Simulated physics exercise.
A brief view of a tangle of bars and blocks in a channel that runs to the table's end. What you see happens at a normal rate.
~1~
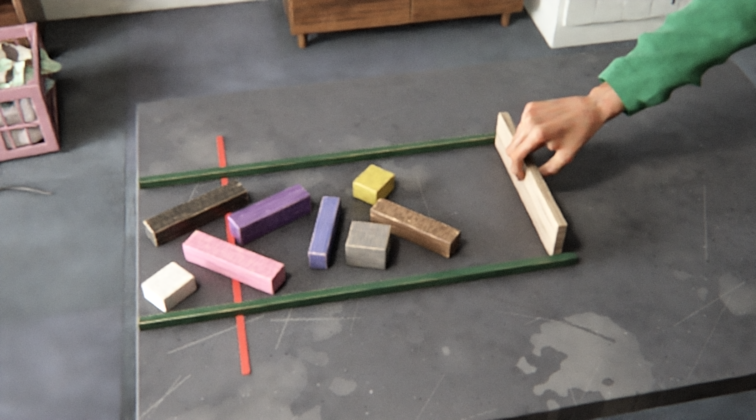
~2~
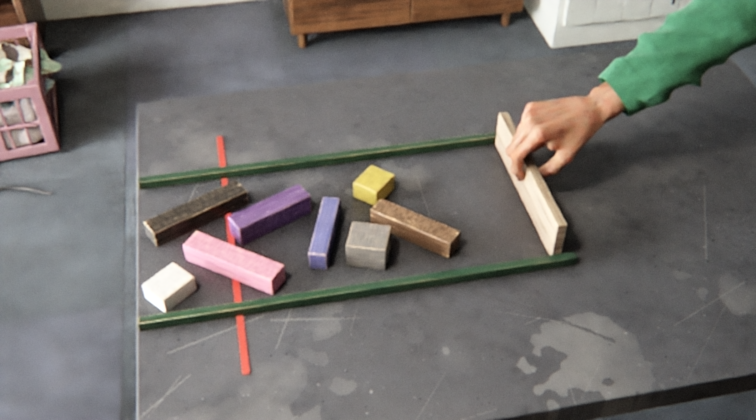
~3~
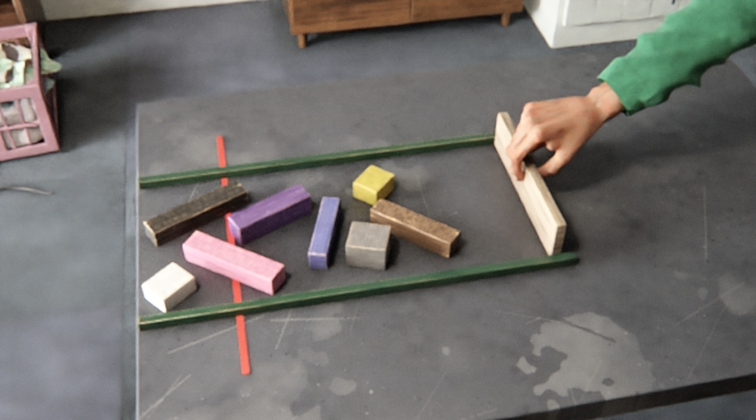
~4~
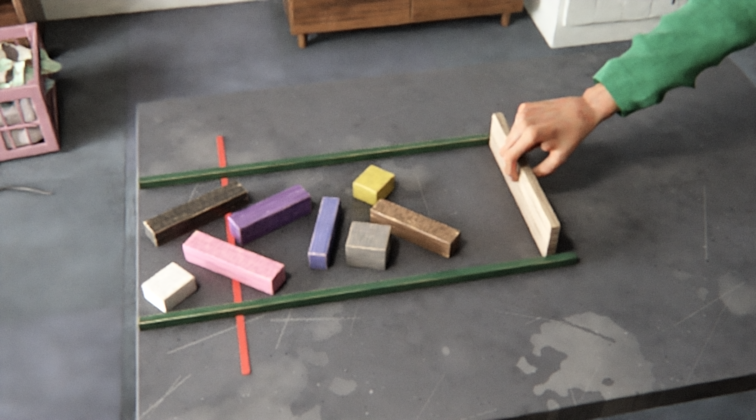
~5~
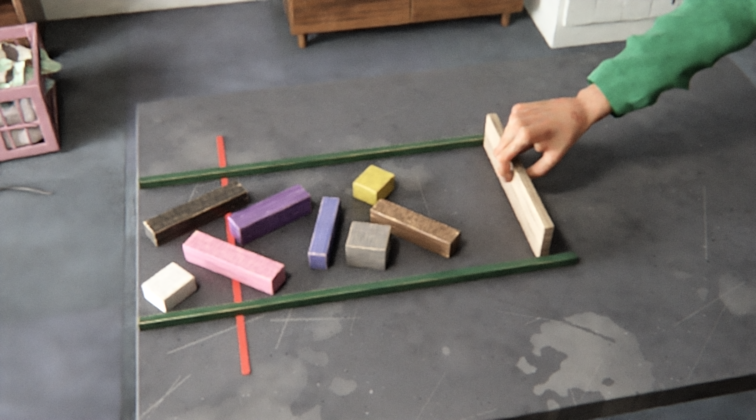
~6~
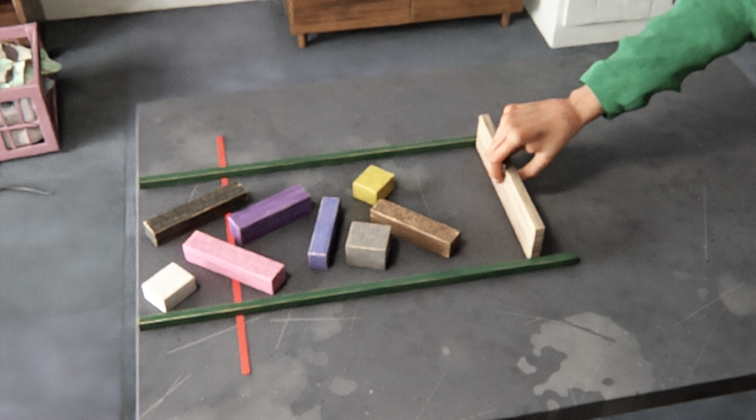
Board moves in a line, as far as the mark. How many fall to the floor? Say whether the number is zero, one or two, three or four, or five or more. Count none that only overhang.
The number is one or two.
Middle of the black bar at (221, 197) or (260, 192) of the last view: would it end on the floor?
From the two starts it stays up; it stays up.
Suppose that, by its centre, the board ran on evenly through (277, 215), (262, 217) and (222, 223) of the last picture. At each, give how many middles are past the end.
0, 0 and 2.
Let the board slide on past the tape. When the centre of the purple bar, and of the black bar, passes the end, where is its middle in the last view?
Around (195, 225), then around (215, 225).
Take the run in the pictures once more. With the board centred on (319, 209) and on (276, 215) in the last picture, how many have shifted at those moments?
Moved so far: 6, later 8.
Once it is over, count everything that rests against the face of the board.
Number in contact with it: 2.
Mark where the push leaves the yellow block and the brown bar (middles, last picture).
The first near (212, 193), the second near (221, 244).
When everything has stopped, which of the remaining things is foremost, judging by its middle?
Black bar.
Early on, none off yet; white block at rest near (170, 287); black bar at rest near (198, 212); pink bar at rest near (234, 263).
Finally, the number that fall off is one or two; lost, pink bar and white block.
